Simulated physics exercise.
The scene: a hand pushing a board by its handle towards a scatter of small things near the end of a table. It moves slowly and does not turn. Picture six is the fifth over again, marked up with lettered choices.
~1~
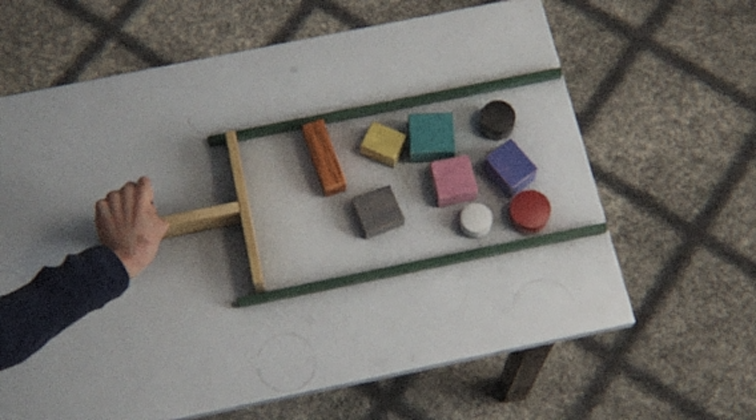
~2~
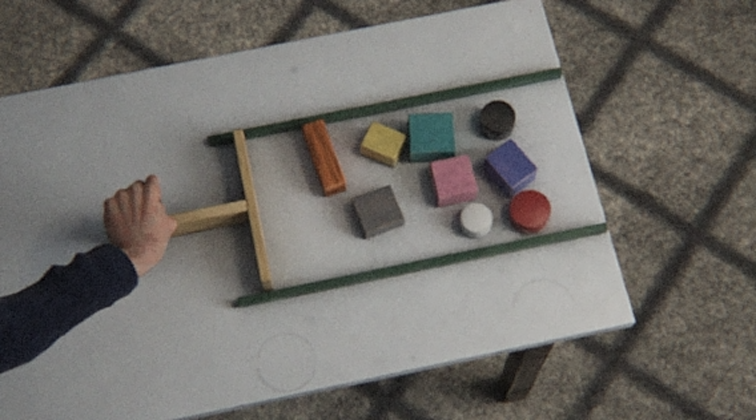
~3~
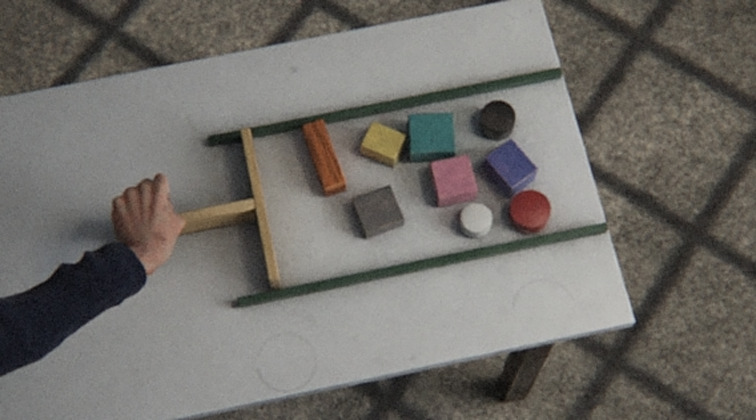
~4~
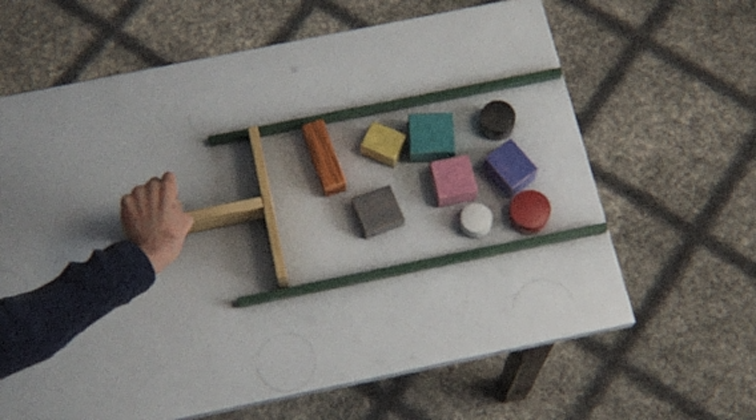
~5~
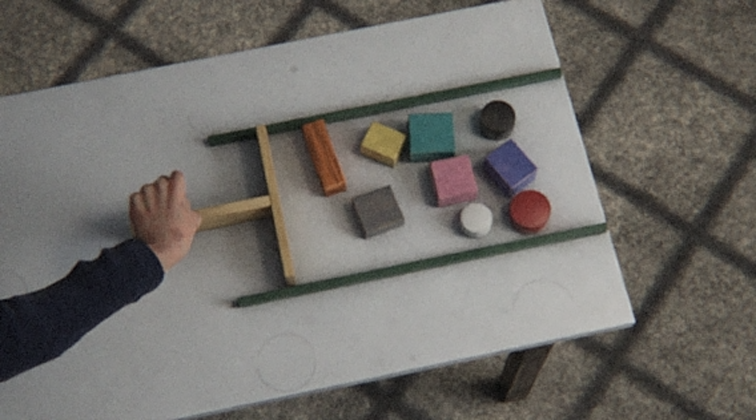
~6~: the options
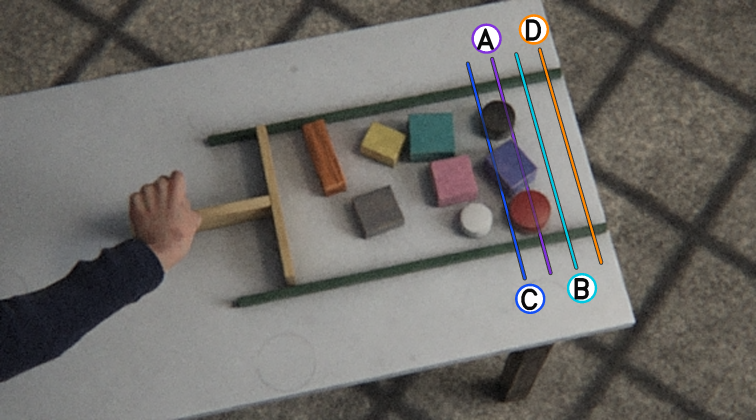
In the video, a hand slowly pushes a wooden board by its handle a short way to the right between two green rails on a table, while the scattered coloured blocks and round tins ahead of it stay still.
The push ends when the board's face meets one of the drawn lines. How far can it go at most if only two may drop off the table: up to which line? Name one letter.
No farther than C.
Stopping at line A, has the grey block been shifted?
Yes.
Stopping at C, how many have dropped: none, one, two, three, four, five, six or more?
By then, two.
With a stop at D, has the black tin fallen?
Yes.
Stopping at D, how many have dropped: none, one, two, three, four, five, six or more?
By then, six or more.
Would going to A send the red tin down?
By then, no.
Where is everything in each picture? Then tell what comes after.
Yellow block (384, 145); pink block (453, 181); red tin (530, 212), in the first picture.
Board (251, 204); white tin (476, 221), in the second picture.
Board (259, 202); blue block (510, 168), in the third picture.
Board (267, 200); grey block (378, 212), in the fourth picture.
Board (275, 199); yellow block (384, 145); pink block (453, 181); red tin (530, 212), in the fifth picture.
On the marked copy, A at (520, 163); B at (545, 158); C at (495, 168); D at (570, 153).
Taking C. A third of the way, board (354, 183); yellow block (395, 140); turquoise block (440, 135).
Two thirds of the way, board (433, 167); black tin (547, 115); blue block (536, 165).
When it is over, board (494, 155); blue block over the edge; black tin over the edge; two fallen.
As for the rest, A drops three; B drops six; D drops eight.
